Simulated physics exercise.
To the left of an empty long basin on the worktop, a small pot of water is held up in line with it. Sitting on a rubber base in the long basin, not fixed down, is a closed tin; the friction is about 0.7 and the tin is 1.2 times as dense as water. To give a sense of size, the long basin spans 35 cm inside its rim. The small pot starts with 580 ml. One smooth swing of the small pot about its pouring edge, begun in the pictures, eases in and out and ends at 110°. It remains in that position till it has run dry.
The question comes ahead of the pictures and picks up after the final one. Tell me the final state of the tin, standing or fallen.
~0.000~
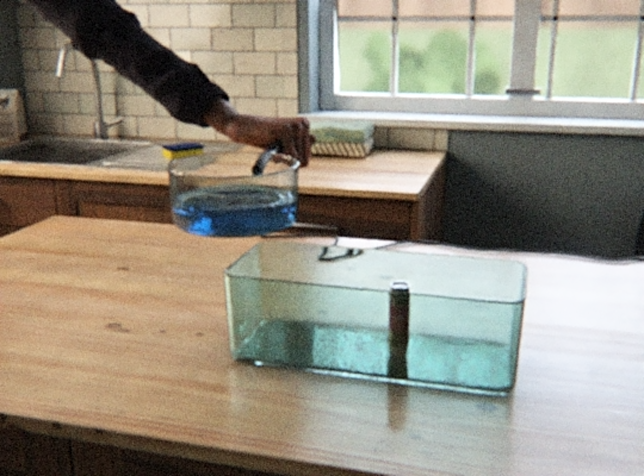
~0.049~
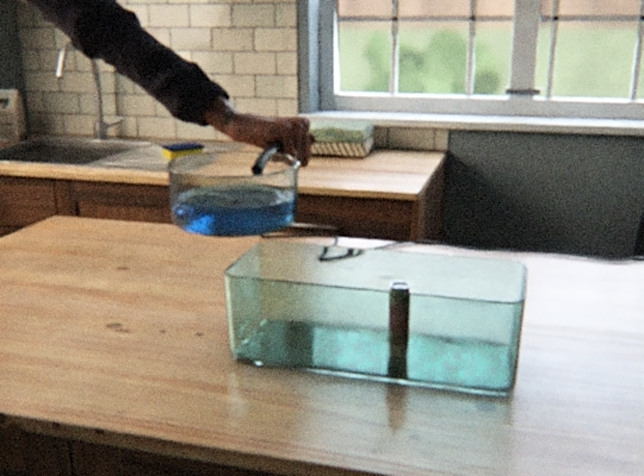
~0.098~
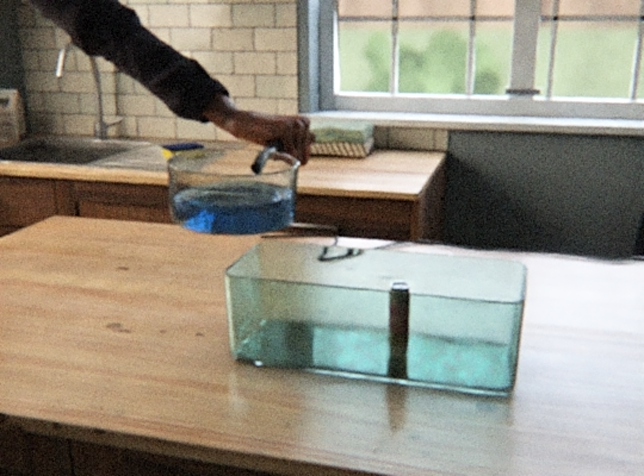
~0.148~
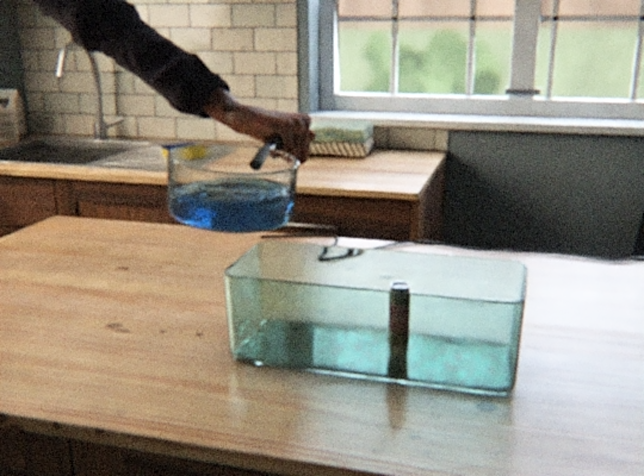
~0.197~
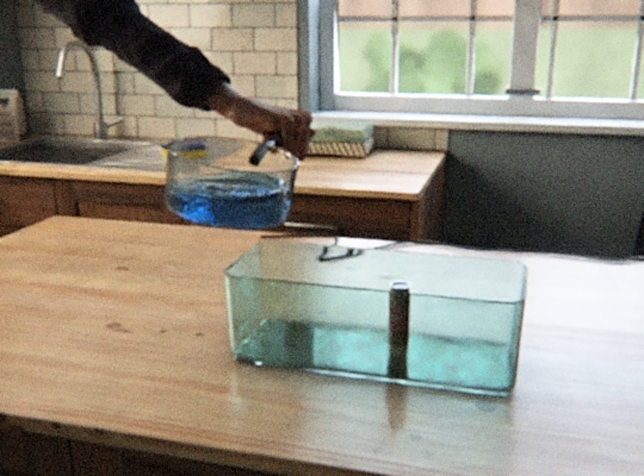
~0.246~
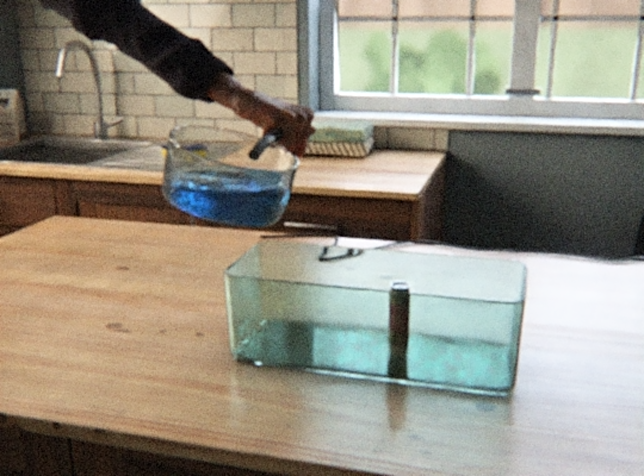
It goes down.
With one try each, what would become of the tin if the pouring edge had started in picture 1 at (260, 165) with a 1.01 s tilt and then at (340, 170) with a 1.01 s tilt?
Run one: It does not tip. Run two: It tumbles.
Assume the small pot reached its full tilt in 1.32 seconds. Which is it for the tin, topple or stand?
Then the tin does not tip.
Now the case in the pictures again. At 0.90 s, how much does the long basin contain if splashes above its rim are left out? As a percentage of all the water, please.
Some 68 percent of the total.
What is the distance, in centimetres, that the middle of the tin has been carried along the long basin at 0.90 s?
Around 1 cm.
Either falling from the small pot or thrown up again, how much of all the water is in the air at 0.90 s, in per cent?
Something like 22 per cent is in the air then.
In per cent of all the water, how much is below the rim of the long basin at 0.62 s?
Around 0%.
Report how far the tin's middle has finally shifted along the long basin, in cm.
The middle of the tin ends some 7.5 cm along the basin.
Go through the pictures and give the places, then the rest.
In the first picture, it leans 0°; its right rim is at (295, 169); the water meets the walls at (182, 192) and (294, 199); the long basin's rim runs from (242, 258) to (525, 283); the tin's top is at (400, 288).
In the second picture, it leans 1°; its right rim is at (295, 169); the water meets the walls at (182, 191) and (293, 198).
In the third picture, it leans 3°; its right rim is at (294, 169); the water meets the walls at (181, 190) and (293, 196).
In the fourth picture, it leans 6°; its right rim is at (294, 169); the water meets the walls at (179, 186) and (291, 192).
In the fifth picture, it leans 10°; its right rim is at (294, 169); the water meets the walls at (177, 180) and (290, 188).
In the sixth picture, it leans 15°; its right rim is at (294, 169); the water meets the walls at (174, 172) and (289, 184).
Then, 0.62 s in, the tilt is 75° and 64 per cent is still to pour; the tin stands where it began.
Then, 0.90 s in, the tilt is 107° and 10 per cent is still to pour; the tin leans 5°.
Then, 1.19 s in, the tilt is 110° and 0 per cent is still to pour; the tin lies on its side.
Then, 1.51 s in, the tilt is 110° and 0 per cent is still to pour; the tin lies on its side.
Finally, the tin lies on its side.
